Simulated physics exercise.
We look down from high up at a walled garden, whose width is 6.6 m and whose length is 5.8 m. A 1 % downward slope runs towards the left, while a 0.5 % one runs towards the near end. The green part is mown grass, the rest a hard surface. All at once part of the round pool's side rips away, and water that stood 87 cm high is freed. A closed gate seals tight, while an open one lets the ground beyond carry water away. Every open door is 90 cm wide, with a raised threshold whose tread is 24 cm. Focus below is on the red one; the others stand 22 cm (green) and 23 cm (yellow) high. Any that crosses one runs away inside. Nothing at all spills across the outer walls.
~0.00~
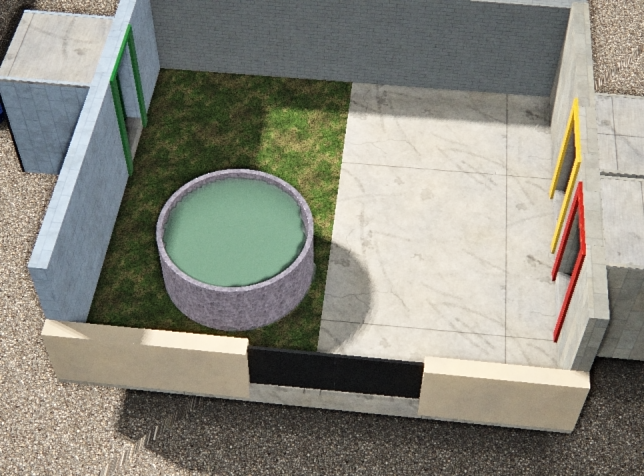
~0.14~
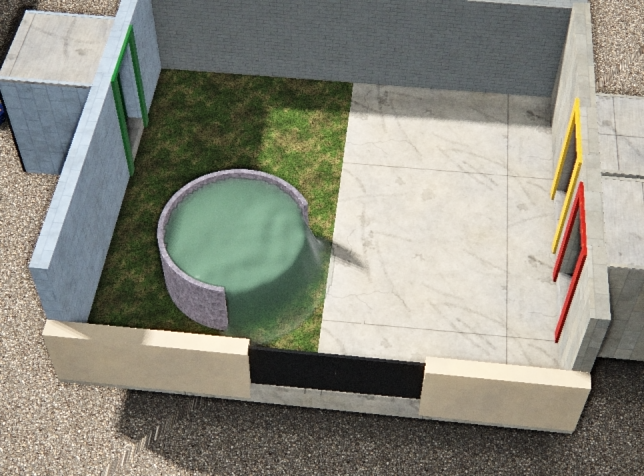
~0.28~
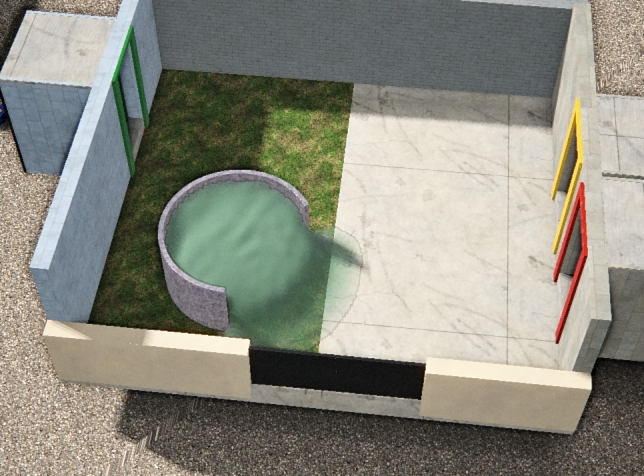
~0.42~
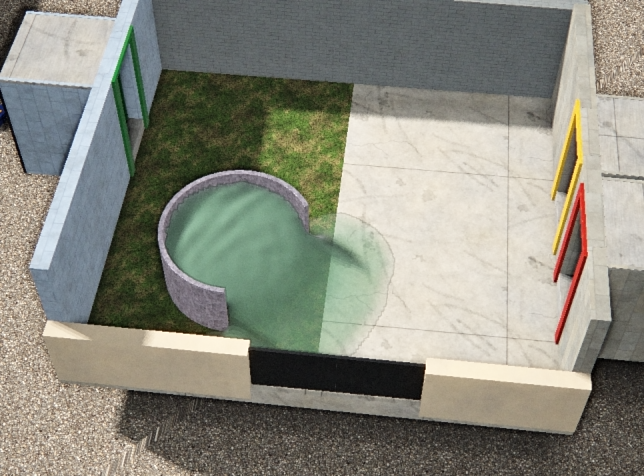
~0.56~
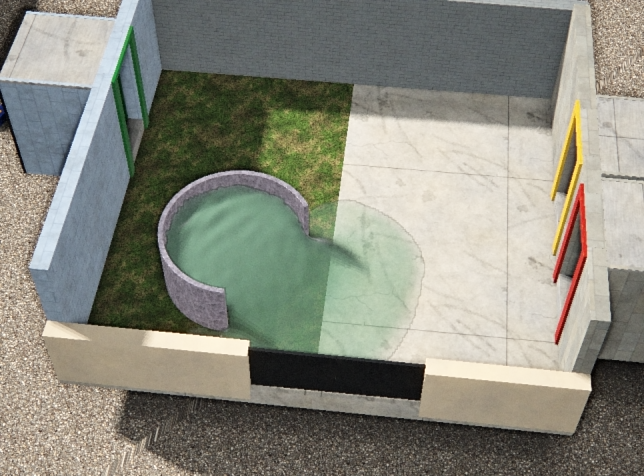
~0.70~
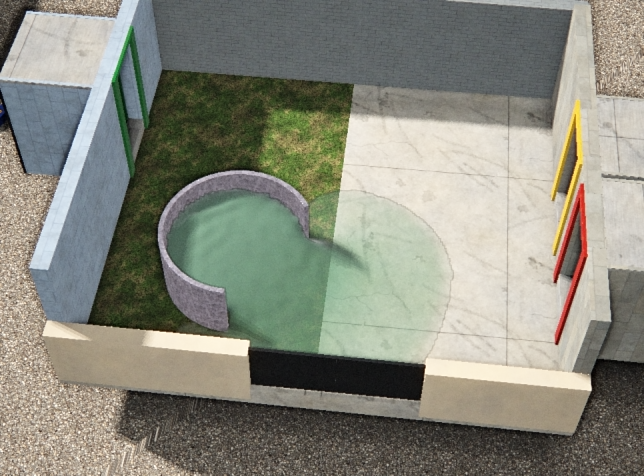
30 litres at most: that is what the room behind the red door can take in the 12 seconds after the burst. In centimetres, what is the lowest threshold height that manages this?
28 cm.
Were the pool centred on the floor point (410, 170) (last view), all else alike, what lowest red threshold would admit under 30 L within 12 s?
Near 19 cm.
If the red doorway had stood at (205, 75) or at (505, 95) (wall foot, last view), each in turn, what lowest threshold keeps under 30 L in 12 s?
You'd want about 8.5 cm there first, then about 19 cm.
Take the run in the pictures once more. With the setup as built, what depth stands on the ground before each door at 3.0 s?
Door depths (cm): Green = 0, yellow = 19, red = 30.
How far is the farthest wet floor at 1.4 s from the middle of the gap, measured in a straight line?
The front sits around 4.0 m out.
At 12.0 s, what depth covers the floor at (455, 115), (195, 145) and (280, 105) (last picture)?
About 3, 12 and 10 cm.
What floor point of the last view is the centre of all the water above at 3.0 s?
My guess is close to (396, 294).
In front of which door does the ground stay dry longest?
The answer is the green one.
After 1.4 s water covers 45 % of the floor, deepest (43 cm) near (552, 403); 16 cm at the red door, 0 litres in over its 24 cm threshold.
After 3.0 s water covers 50 % of the floor, deepest (32 cm) near (471, 395); 30 cm at the red door, 49 litres in over its 24 cm threshold.
After 12.0 s water covers 100 % of the floor, deepest (16 cm) near (78, 358); 2 cm at the red door, 56 litres in over its 24 cm threshold.
At the red door as built, the water arrived by 1.3 s and peaked near 40 cm at 2.2 s.
Run again over the same 12 s with other heights there, 56 litres in over 24 cm, 15 litres over 32.5 cm. The limit of 30 litres is kept from about 28 cm up.
